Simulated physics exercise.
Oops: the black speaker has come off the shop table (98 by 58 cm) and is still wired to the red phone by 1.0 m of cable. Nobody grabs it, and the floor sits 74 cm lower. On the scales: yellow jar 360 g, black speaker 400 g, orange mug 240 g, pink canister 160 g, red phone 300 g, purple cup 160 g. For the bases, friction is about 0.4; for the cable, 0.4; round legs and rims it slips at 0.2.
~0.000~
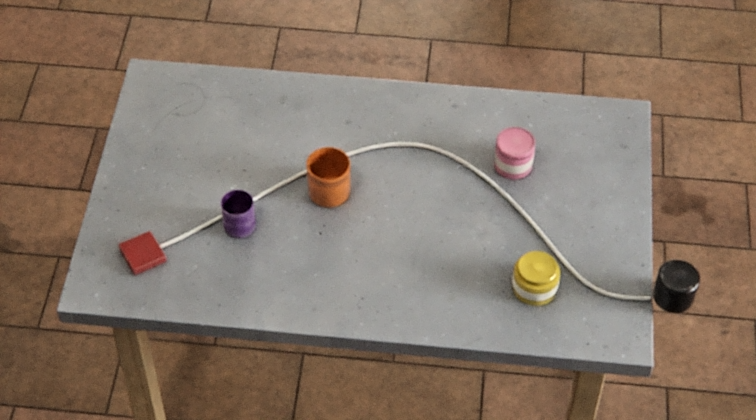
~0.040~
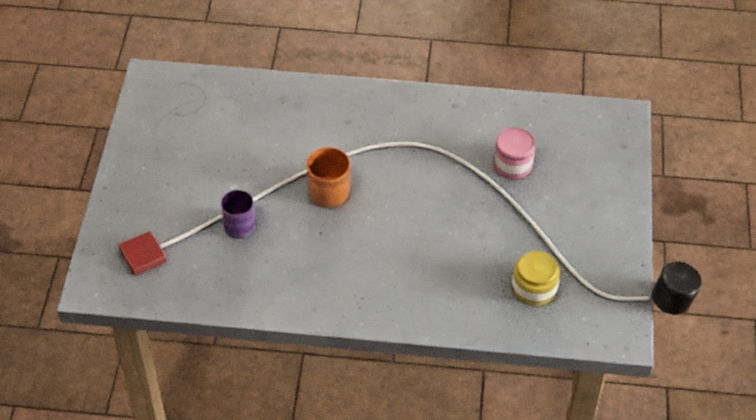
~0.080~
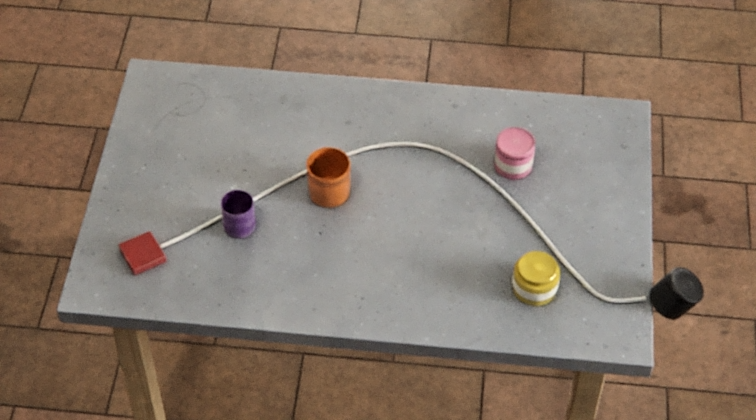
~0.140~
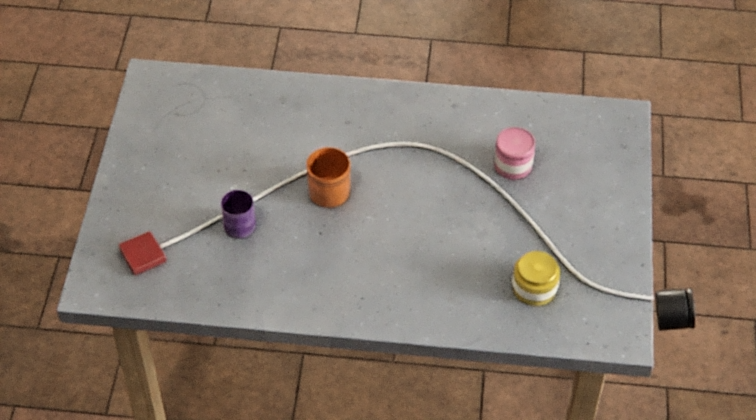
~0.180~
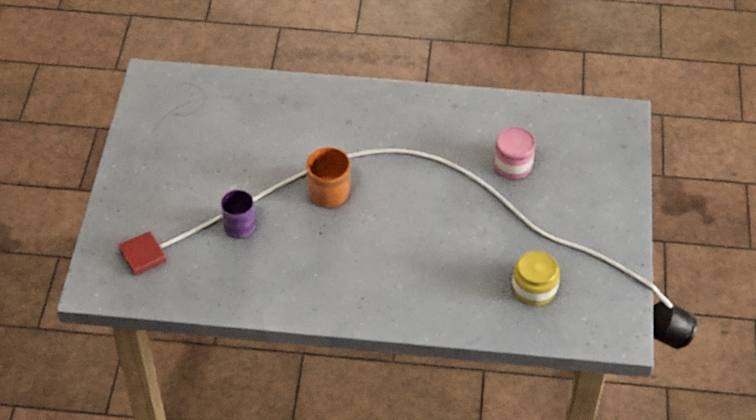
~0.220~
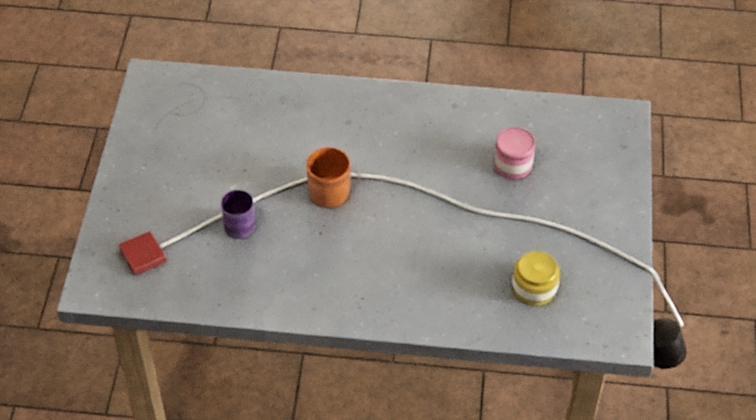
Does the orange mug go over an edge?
It avoids the drop.
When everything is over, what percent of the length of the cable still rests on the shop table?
Roughly 40 percent of the cable.
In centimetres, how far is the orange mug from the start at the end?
Orange mug: 15 cm.
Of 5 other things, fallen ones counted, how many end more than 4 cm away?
That gives 3.
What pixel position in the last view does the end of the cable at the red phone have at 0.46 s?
Somewhere about (207, 223) in the final view.
After 0.5 s, the cable's tail end at (207, 223); orange mug 12 cm off its start, black speaker over the edge, red phone 9 cm off its start.
After 0.7 s, the cable's tail end at (255, 221); orange mug 13 cm off its start, black speaker over the edge, red phone 17 cm off its start.
After 1.0 s, the cable's tail end at (276, 218); orange mug 13 cm off its start at (336, 221), red phone 21 cm off its start at (257, 211), black speaker over the edge.
After 1.2 s, the cable's tail end at (313, 218); orange mug 13 cm off its start, red phone 27 cm off its start, black speaker over the edge.
After 2.4 s, the cable's tail end at (422, 224); orange mug 13 cm off its start at (340, 224), red phone 45 cm off its start at (403, 217), black speaker over the edge, purple cup 7 cm off its start at (265, 224).
